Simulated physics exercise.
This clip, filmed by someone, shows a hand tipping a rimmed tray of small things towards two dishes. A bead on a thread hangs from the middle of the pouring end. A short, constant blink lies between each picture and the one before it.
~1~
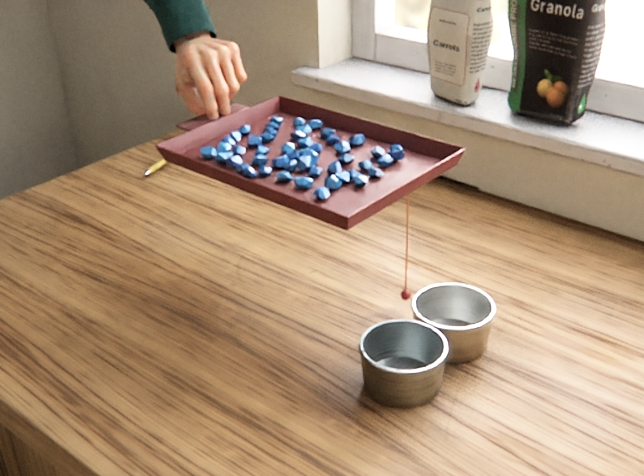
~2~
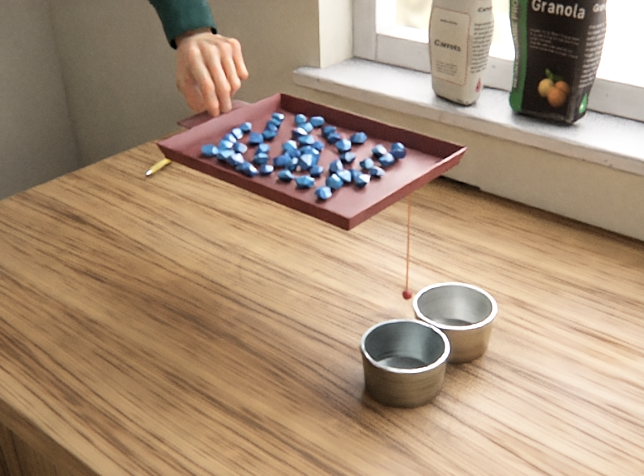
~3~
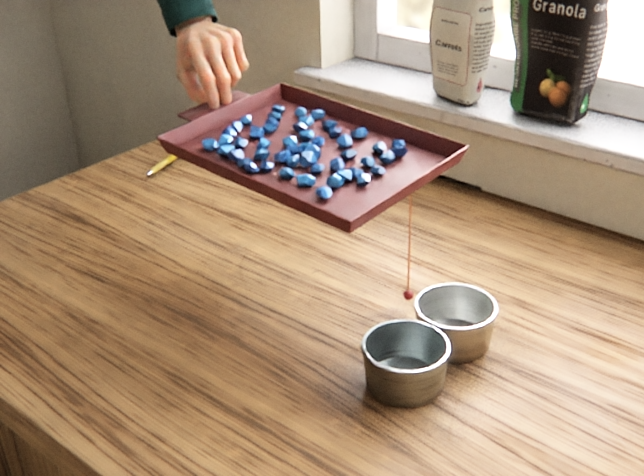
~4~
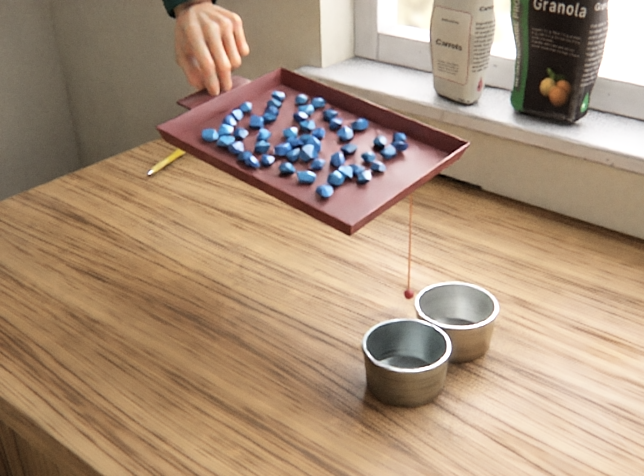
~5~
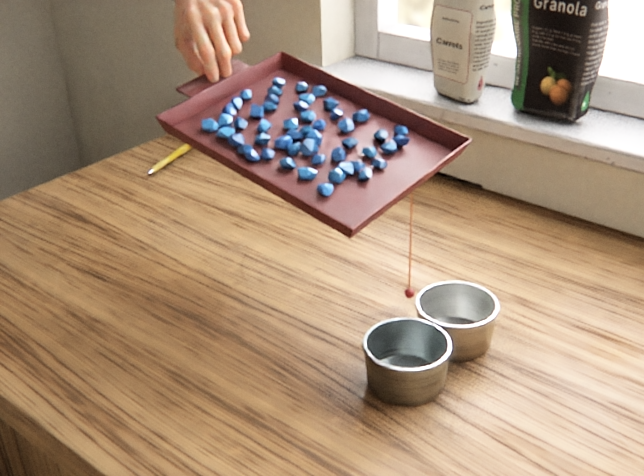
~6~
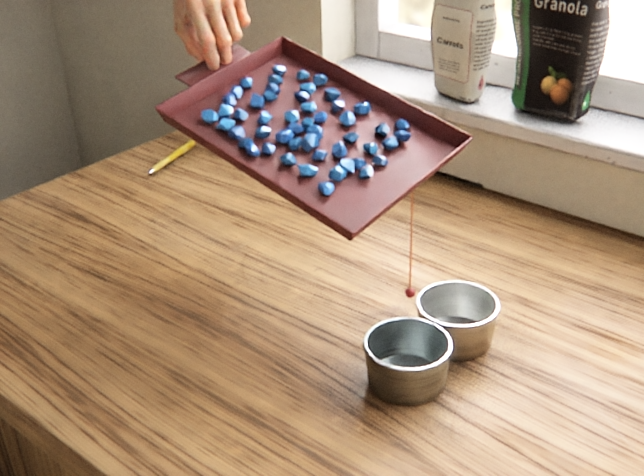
A hand raised the handle end of a dark red tray of blue stones, steadily tilting it toward two metal dishes on a wooden table, its near front corner dipping slightly while the stones stayed aboard.
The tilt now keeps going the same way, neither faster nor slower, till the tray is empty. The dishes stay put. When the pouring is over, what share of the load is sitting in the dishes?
Dishes miss most.
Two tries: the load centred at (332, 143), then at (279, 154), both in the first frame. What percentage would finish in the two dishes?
Try 1: 30 %; try 2: 30 %.
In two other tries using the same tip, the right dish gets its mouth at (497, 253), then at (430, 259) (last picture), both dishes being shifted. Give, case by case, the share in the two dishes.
About 0 per cent, then about 0 per cent.
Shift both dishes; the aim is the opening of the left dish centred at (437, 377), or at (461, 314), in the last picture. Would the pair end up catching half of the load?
With the first shift the pair saves less than a half; with the second, less than a half.
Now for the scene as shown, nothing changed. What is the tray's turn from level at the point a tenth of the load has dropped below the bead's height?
At about 70°.
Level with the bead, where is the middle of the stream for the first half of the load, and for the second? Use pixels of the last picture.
Around (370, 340), followed by around (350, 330).
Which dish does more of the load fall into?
Observation: The greater share ends in the dish at the left.
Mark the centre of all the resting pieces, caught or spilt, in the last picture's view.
Roughly at pixel (362, 390).
Just after the last frame, tray tipped steeply; the larger part on the tray; just a few in the left dish; just a few outside both; roughly a quarter in the air.
A moment on, tray tipped past a quarter turn; roughly a third in the left dish; roughly two thirds outside both; just a few in the air.
Further on, tray tipped past a quarter turn; roughly a third in the left dish; roughly two thirds outside both.
When it is over, tray tipped past a quarter turn; roughly a third in the left dish; not one in the right dish; roughly two thirds outside both.
